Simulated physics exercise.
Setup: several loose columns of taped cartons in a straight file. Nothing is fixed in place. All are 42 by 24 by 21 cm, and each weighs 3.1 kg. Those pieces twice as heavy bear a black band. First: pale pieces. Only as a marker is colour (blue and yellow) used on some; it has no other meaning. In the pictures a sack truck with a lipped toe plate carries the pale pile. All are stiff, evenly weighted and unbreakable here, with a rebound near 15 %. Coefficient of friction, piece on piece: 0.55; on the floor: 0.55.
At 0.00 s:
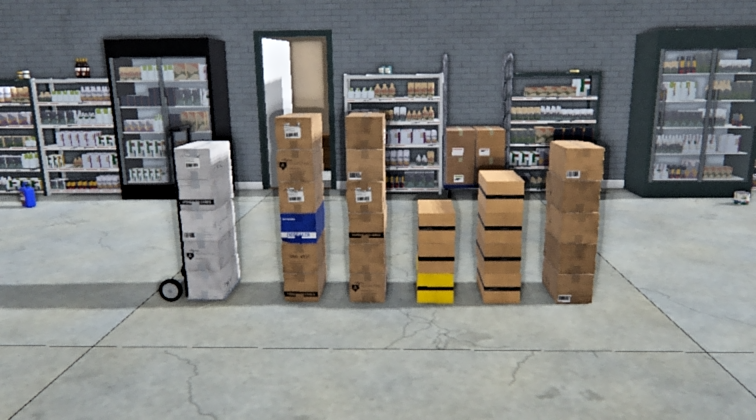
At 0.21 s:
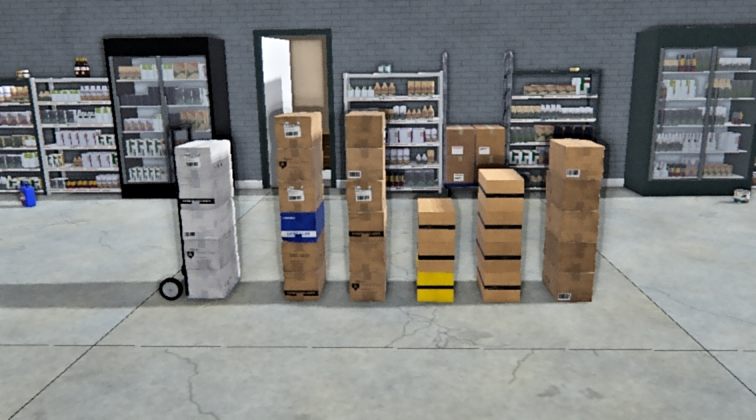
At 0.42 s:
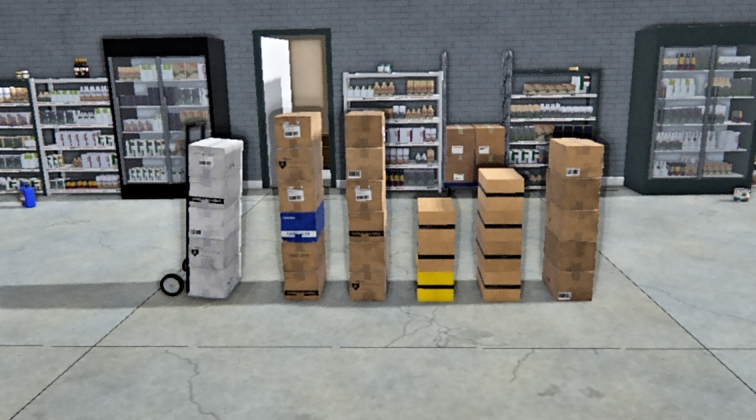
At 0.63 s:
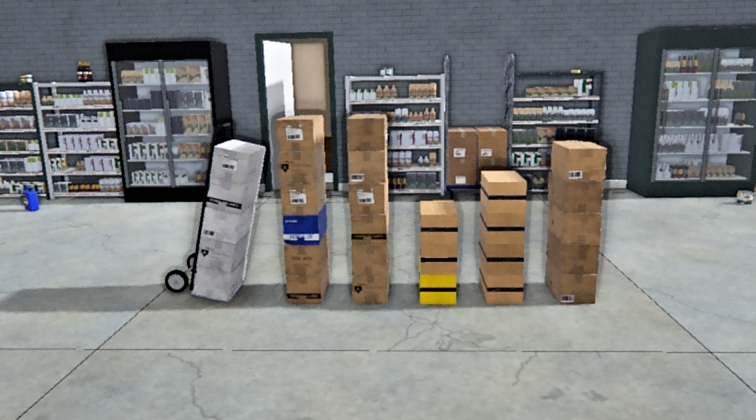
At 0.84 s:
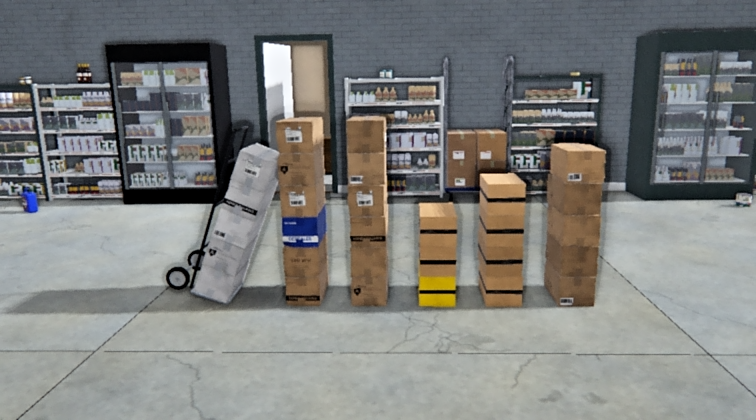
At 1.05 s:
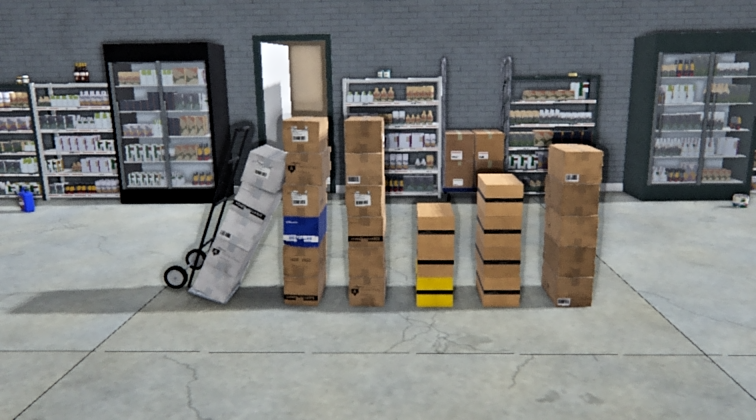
A hand truck with a stack of pale boxes stands upright at the left of a row of brown box stacks, then tilts rightward, the pale stack leaning with it toward the neighboring column, which has a blue box.
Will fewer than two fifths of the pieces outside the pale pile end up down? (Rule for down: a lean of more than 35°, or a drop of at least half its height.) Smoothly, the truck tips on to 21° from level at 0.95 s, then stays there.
No. Higher than two fifths.
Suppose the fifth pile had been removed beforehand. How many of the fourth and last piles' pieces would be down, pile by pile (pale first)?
Down count - fourth 3, last 0.
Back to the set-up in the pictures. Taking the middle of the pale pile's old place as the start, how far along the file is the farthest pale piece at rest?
90 cm.
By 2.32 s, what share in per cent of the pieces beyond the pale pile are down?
By then 5 %.
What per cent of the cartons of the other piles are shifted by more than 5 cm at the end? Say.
That is 100 per cent.
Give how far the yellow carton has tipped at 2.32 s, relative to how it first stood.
Near 0 degrees from where it started.
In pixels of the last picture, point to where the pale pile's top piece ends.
Somewhere about (341, 225).
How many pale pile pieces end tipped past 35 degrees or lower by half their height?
Tally of pale pieces: 5.
After 2.32 s, 5 of the pale pile down; 1 of the 24 other cartons down; blue carton leaning 31°.
After 4.02 s, 5 of the pale pile down; 19 of the 24 other cartons down; blue carton leaning 51°, 14 cm lower; yellow carton leaning 48°.
At rest (5.9 s), 5 of the pale pile down; 24 of the 24 other cartons down; blue carton leaning 51°, 14 cm lower; yellow carton leaning 51°. That is 100 per cent. As the last picture would show them, middles, blue carton near (372, 243), yellow carton near (452, 274).
